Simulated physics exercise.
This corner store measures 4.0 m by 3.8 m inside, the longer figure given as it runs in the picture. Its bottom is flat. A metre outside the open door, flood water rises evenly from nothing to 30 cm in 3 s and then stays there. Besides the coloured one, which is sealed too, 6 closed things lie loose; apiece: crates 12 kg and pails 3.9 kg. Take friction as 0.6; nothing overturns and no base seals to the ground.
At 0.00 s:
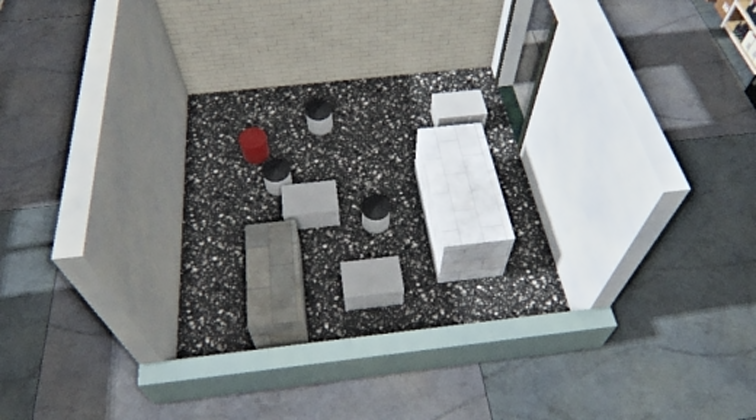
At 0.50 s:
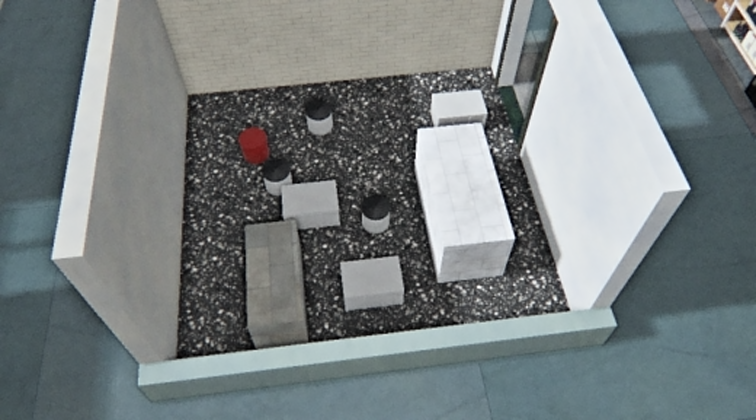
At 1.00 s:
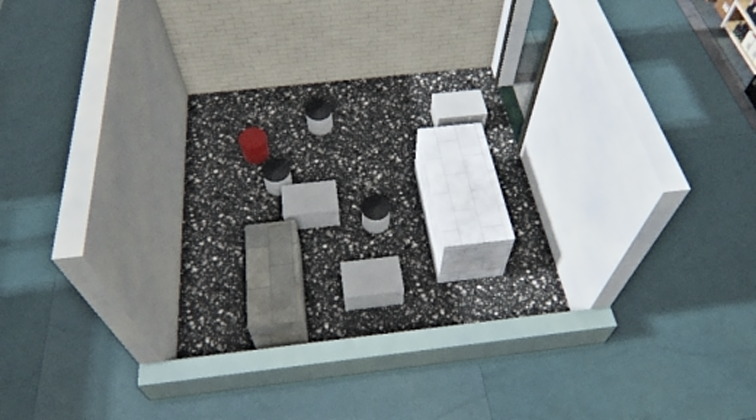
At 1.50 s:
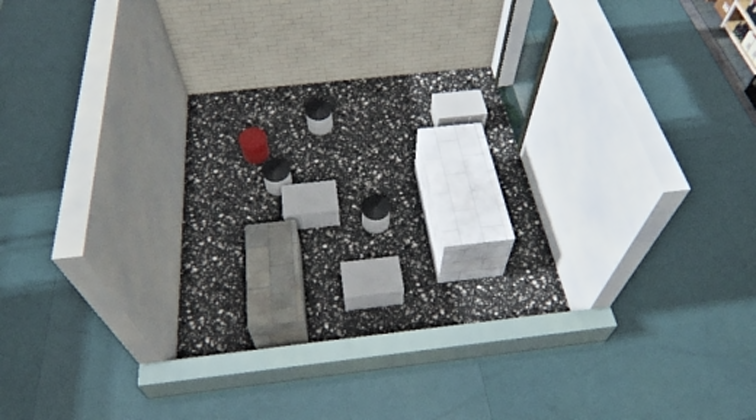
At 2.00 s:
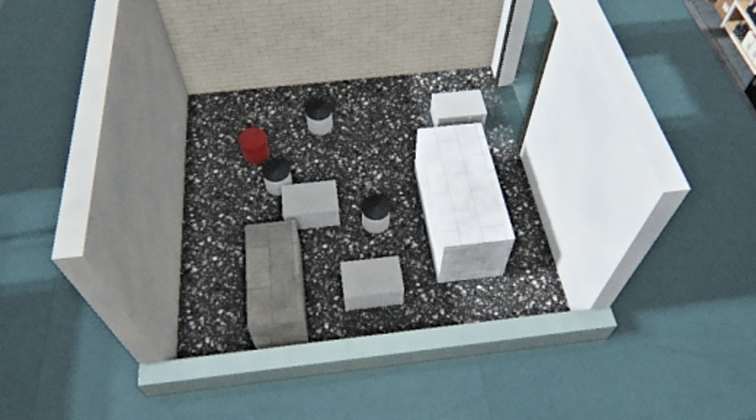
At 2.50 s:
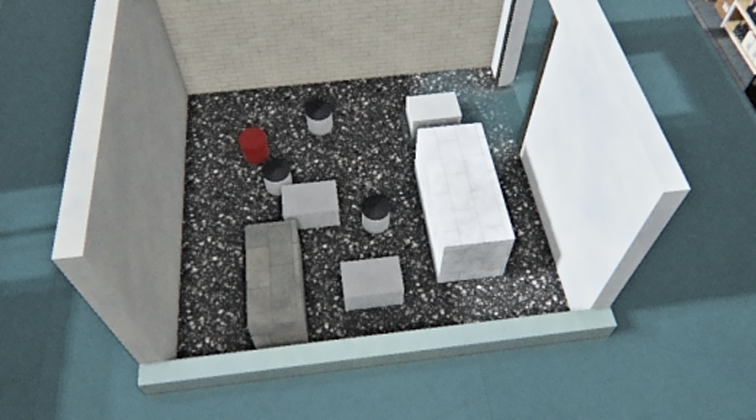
Bluish-green water covers the grey paving around a roofless, pale-walled store with a speckled dark floor, seen from high above by a still camera. Inside, a red pail stands at back left near three dark-lidded pails, with pale crates, a long grey block at left and a larger white one at right. The water outside deepens in colour, then spreads in through the back-right opening, and the small white crate there slides slightly left.
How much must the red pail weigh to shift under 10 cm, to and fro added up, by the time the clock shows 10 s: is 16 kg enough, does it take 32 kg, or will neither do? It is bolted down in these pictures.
Verdict: Only the higher weight holds it.
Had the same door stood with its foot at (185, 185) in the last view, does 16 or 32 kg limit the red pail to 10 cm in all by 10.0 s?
Then only the larger load is enough.
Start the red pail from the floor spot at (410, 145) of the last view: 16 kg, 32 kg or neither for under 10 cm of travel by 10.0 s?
It takes the larger.
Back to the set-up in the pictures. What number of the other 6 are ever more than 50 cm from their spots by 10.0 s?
5 of them.
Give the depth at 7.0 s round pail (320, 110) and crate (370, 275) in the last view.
About 13 and 2 cm.
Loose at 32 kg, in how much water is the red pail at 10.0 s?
Roughly 20 cm.
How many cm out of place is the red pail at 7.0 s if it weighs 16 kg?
Roughly 20 cm.
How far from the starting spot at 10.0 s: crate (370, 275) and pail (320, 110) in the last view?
In that order: 40 cm, 200 cm.
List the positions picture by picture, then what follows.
The red pail at (253, 138) rests on the ground; 0.0 m2 under water; 0 of 7 have shifted, in the first picture.
The red pail at (253, 138), on the bottom; water covers 0.0 m2; 0 of 7 have shifted, in the second picture.
The red pail at (253, 138) rests on the ground; 0.0 m2 under water; 0 of 7 have shifted, in the third picture.
The red pail at (253, 138), on the bottom; 0.0 m2 under water; 0 of 7 have shifted, in the fourth picture.
The red pail at (253, 138), on the bottom; water covers 0.4 m2; 0 of 7 have shifted, in the fifth picture.
The red pail at (253, 138), on the bottom; 1.4 m2 under water; 1 of 7 have shifted, in the sixth picture.
After 3.5 s the red pail would be 0 cm from its start with 16 kg and 0 cm from its start with 32 kg; 0 cm of water round it then.
After 4.5 s the red pail would be 0 cm from its start with 16 kg and 0 cm from its start with 32 kg; 7 cm of water round it then.
After 7.0 s the red pail would be 17 cm from its start with 16 kg and 0 cm from its start with 32 kg; 15 cm of water round it then.
After 10.0 s the red pail would be 109 cm from its start with 16 kg and 0 cm from its start with 32 kg; 20 cm of water round it then.
